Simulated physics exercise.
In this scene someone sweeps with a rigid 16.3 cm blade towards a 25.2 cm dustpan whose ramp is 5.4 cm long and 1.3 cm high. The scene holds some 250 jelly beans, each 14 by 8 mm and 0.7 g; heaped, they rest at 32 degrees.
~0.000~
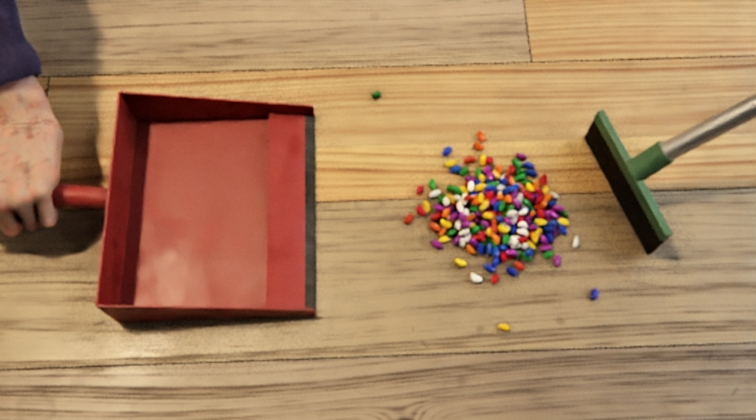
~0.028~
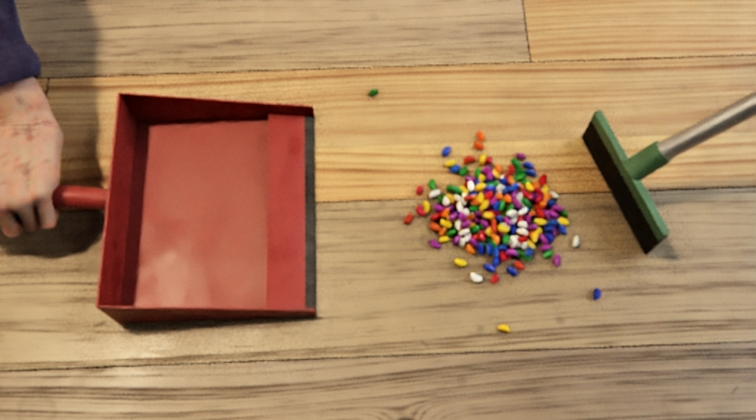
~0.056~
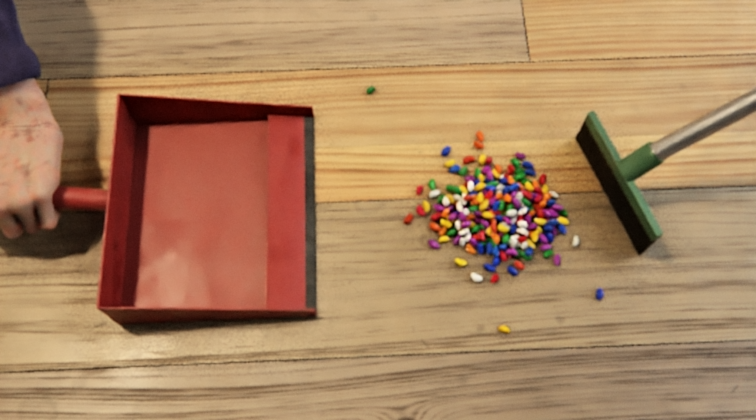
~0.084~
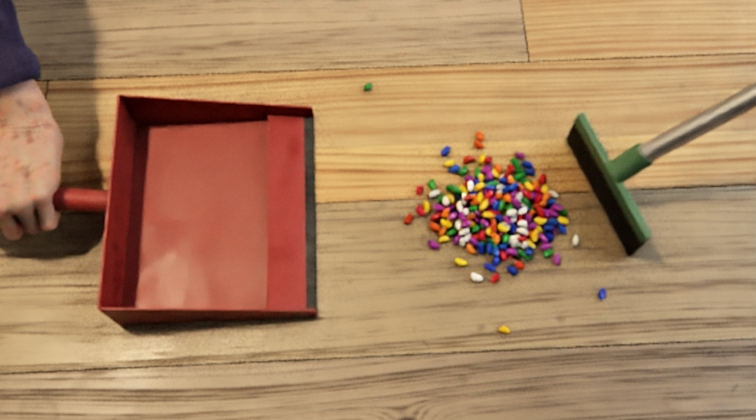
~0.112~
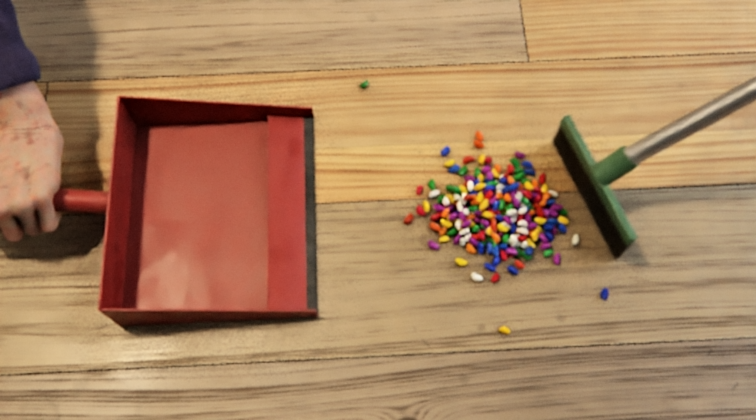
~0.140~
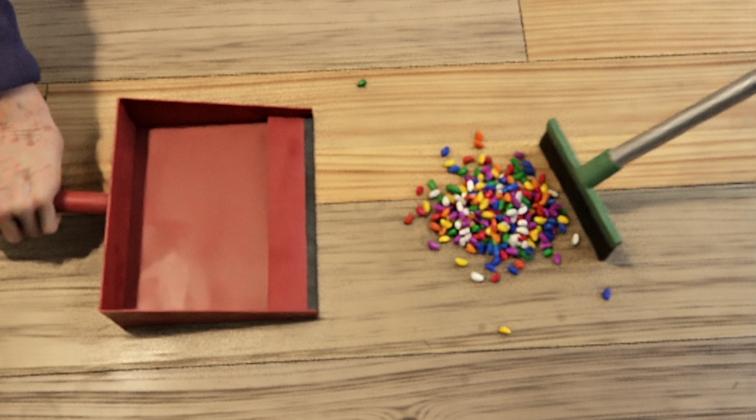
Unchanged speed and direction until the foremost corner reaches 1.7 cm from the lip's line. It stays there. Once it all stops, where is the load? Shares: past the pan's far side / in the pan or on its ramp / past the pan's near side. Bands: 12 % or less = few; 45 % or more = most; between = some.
Shares - far side: Few; pan: Some; near side: Some.
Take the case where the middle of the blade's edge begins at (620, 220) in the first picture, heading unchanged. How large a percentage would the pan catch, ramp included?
Estimate: ~ 25 %.
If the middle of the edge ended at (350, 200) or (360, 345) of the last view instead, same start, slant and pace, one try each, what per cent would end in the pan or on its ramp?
About 15 and 10 per cent.
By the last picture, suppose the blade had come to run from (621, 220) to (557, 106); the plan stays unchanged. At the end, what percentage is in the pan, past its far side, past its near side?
Pan: 0, far side: 0, near side: 0.
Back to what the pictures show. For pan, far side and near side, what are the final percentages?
The far side gets 5, the pan 25 and the near side 20.
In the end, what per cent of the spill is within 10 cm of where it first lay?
It comes to near 5 percent.
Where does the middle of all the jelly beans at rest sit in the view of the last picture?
Roughly (329, 268).
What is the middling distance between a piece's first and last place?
22 cm or thereabouts.
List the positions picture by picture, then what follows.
In the first picture, blade from (664, 236) to (599, 118), moved 0.0 cm, 0 of the pieces shifted so far; middle of the pieces at (495, 213); pan at (205, 214).
In the second picture, blade from (662, 235) to (597, 118), moved 0.2 cm, 1 of the pieces shifted so far; middle of the pieces at (495, 212).
In the third picture, blade from (655, 236) to (590, 119), moved 1.0 cm, 3 of the pieces shifted so far; middle of the pieces at (495, 212).
In the fourth picture, blade from (644, 237) to (580, 120), moved 2.2 cm, 3 of the pieces shifted so far; middle of the pieces at (495, 212).
In the fifth picture, blade from (630, 240) to (566, 123), moved 3.8 cm, 4 of the pieces shifted so far; middle of the pieces at (495, 212).
In the sixth picture, blade from (615, 243) to (551, 126), moved 5.6 cm, 4 of the pieces shifted so far; middle of the pieces at (495, 212); pan at (206, 218). Its pace works out near 0.62 m/s, heading 10 degrees towards the viewer's side.
Then, at 0.35 s, middle of the blade 18 cm from the lip; 0 % over the lip, far side 0 %, near side 0 %.
After 0.50 s, middle of the blade 8 cm from the lip; 0 % over the lip, far side 0 %, near side 10 %.
After 0.77 s, middle of the blade 4 cm from the lip; 25 % over the lip, far side 0 %, near side 20 %.
In the end, at 2.0 s, far side 5 %, pan 25 %, near side 20 %, in front of the lip or behind the blade 55 %.
